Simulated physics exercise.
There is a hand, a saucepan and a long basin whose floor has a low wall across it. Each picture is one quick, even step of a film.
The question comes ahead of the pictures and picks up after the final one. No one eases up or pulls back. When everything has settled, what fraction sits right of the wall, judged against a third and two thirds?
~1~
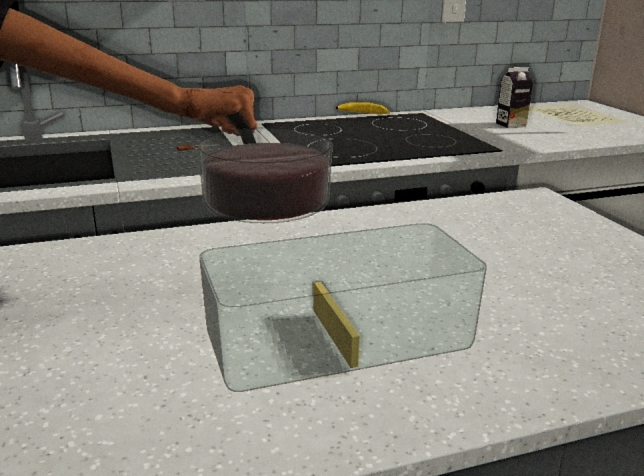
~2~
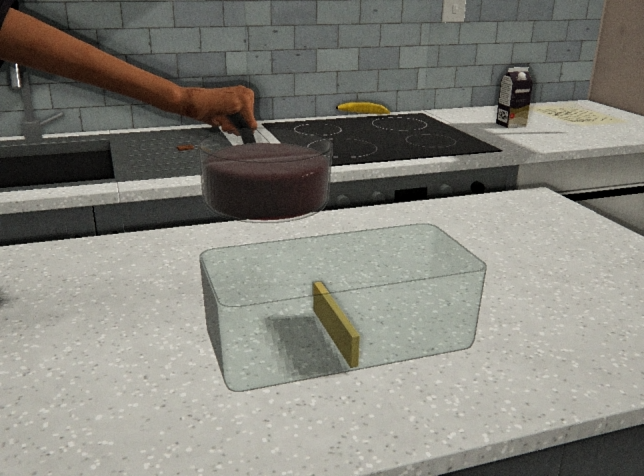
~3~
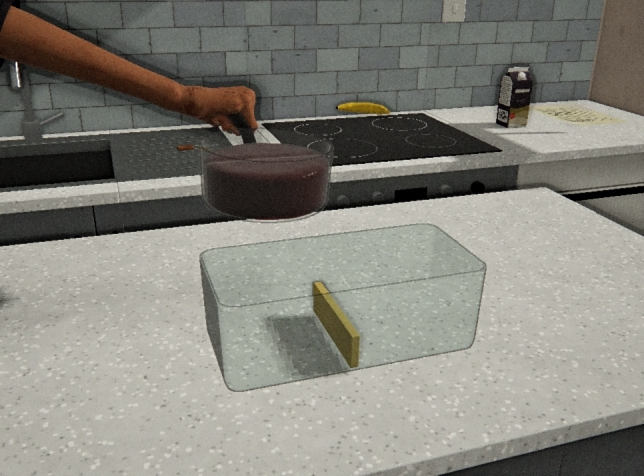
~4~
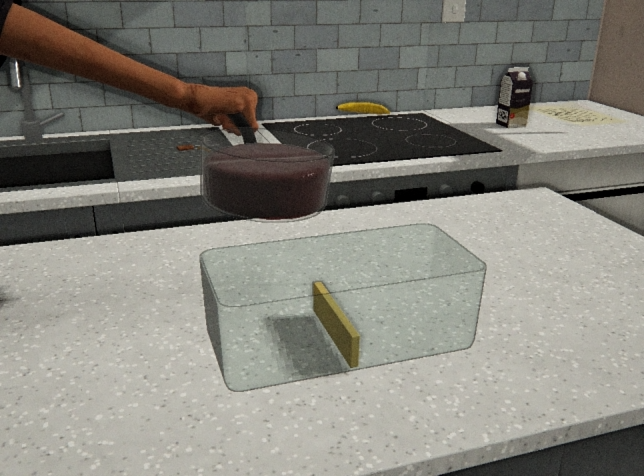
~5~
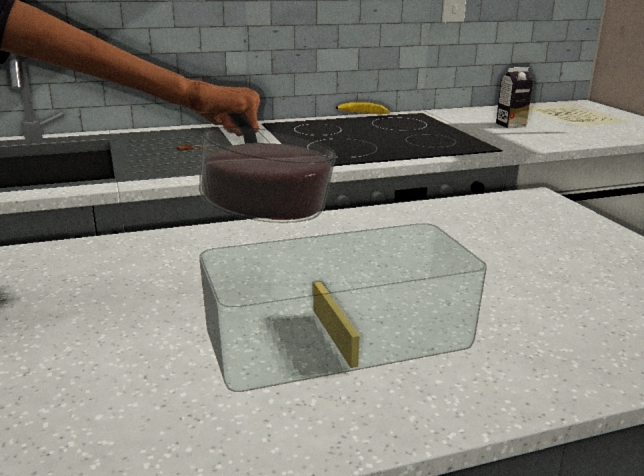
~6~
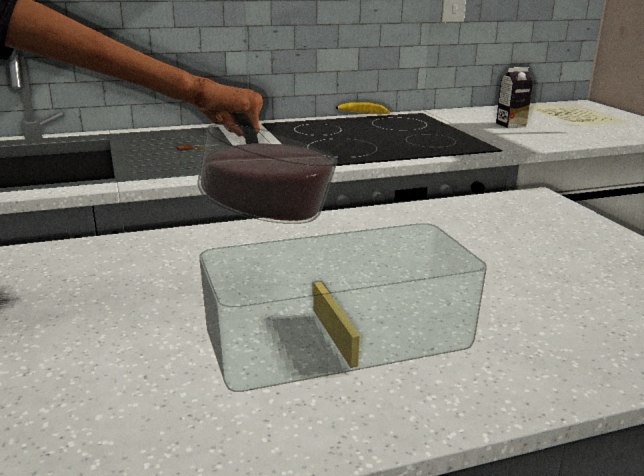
It settles with more than two thirds on the right.
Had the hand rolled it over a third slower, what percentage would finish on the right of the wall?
Close to 80 per cent.
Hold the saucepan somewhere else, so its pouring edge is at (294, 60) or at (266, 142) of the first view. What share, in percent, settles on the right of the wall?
Close to 65 in a hundred, and close to 15 in a hundred.
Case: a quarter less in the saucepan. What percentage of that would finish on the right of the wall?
65 per cent or so.
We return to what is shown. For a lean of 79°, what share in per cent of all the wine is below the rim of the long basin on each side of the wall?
On the left 0 %, on the right 20 %.
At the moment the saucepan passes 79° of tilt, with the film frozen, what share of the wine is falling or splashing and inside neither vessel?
Share in flight: Approx. 35 %.
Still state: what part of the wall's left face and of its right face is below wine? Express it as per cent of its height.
Left 20 %, right 50 %.
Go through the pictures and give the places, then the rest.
Tilt 0°; pouring edge (328, 141); surface from (202, 164) to (324, 154); the long basin's rim runs from (209, 279) to (459, 245); the wall's top is at (335, 308), in the first picture.
Tilt 1°; pouring edge (328, 141); surface from (202, 163) to (324, 154), in the second picture.
Tilt 3°; pouring edge (329, 143); surface from (202, 162) to (325, 154), in the third picture.
Tilt 6°; pouring edge (330, 147); surface from (203, 162) to (325, 155), in the fourth picture.
Tilt 10°; pouring edge (331, 151); surface from (204, 162) to (326, 156), in the fifth picture.
Tilt 15°; pouring edge (332, 157); surface from (204, 163) to (328, 156), in the sixth picture.
A moment on, the tilt is 79° and 41 per cent is still to pour, 0 is left of the wall and 22 right of it.
Next, the tilt is 114° and 4 per cent is still to pour, 16 is left of the wall and 75 right of it.
Then the tilt is 118° and 0 per cent is still to pour, 25 is left of the wall and 75 right of it.
Later the tilt is 118° and 0 per cent is still to pour, 24 is left of the wall and 75 right of it.
Finally, 24 per cent lies left of the wall, 75 right of it and 1 outside.
